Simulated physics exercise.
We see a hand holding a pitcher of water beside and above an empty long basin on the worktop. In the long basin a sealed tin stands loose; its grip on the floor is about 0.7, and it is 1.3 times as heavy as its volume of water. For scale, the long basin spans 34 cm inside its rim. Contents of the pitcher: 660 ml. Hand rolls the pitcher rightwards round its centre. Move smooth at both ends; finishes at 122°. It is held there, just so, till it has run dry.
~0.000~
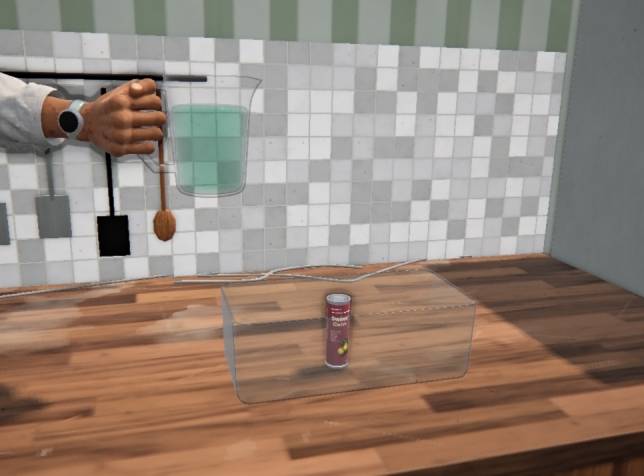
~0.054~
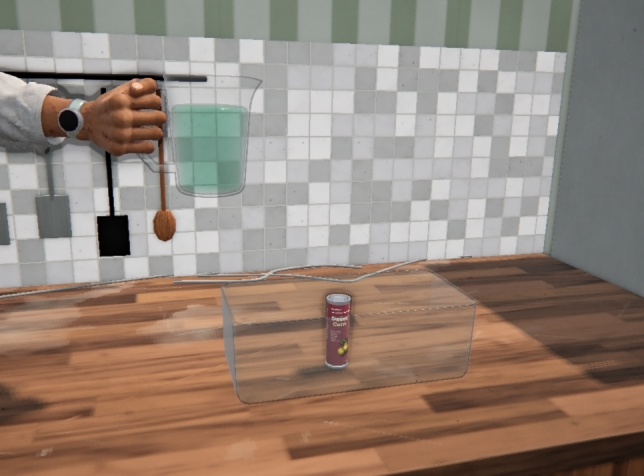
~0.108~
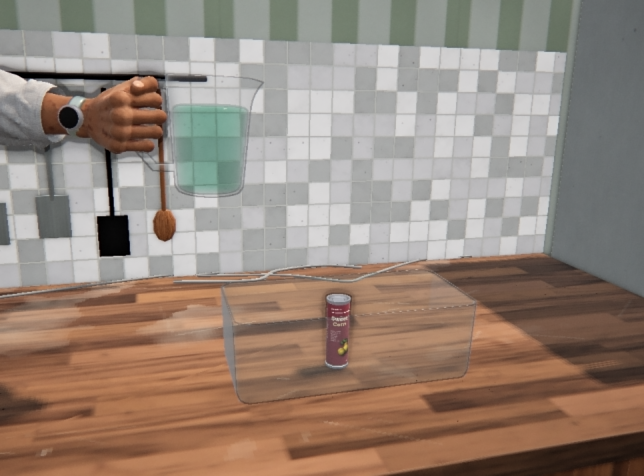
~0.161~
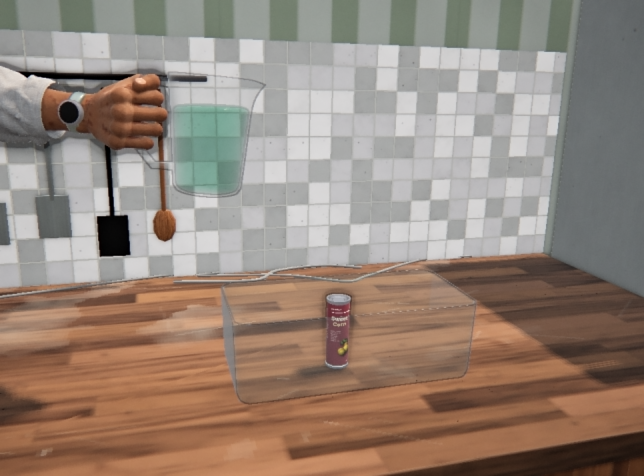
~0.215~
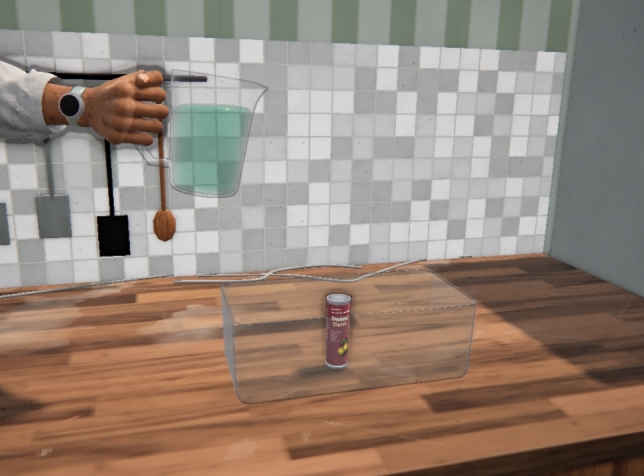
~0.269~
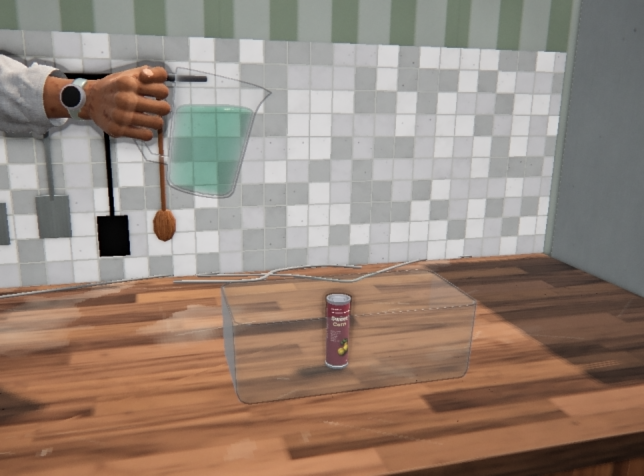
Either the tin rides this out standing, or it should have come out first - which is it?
It should have come out.
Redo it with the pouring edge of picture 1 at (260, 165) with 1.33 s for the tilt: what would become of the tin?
Then it stays on its base.
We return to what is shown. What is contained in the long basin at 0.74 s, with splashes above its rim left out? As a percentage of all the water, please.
I'd put it near 0 percent.
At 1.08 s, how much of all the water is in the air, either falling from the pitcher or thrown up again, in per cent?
Roughly 32 %.
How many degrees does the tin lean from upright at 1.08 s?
The lean is some 0° away from upright.
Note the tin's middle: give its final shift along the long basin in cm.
Some 10.0 cm.
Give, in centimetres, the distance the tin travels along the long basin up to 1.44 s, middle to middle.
It has moved some 9 cm.
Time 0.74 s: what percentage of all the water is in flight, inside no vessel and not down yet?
Near 14 per cent at that moment.
Then, 0.74 s in, the tilt is 71° and 87 per cent is still to pour; the tin stands where it began.
Then, 1.08 s in, the tilt is 112° and 19 per cent is still to pour; the tin stands where it began.
Then, 1.44 s in, the tilt is 122° and 0 per cent is still to pour; the tin lies on its side.
Then, 1.83 s in, the tilt is 122° and 0 per cent is still to pour; the tin lies on its side.
Finally, the tin lies on its side.
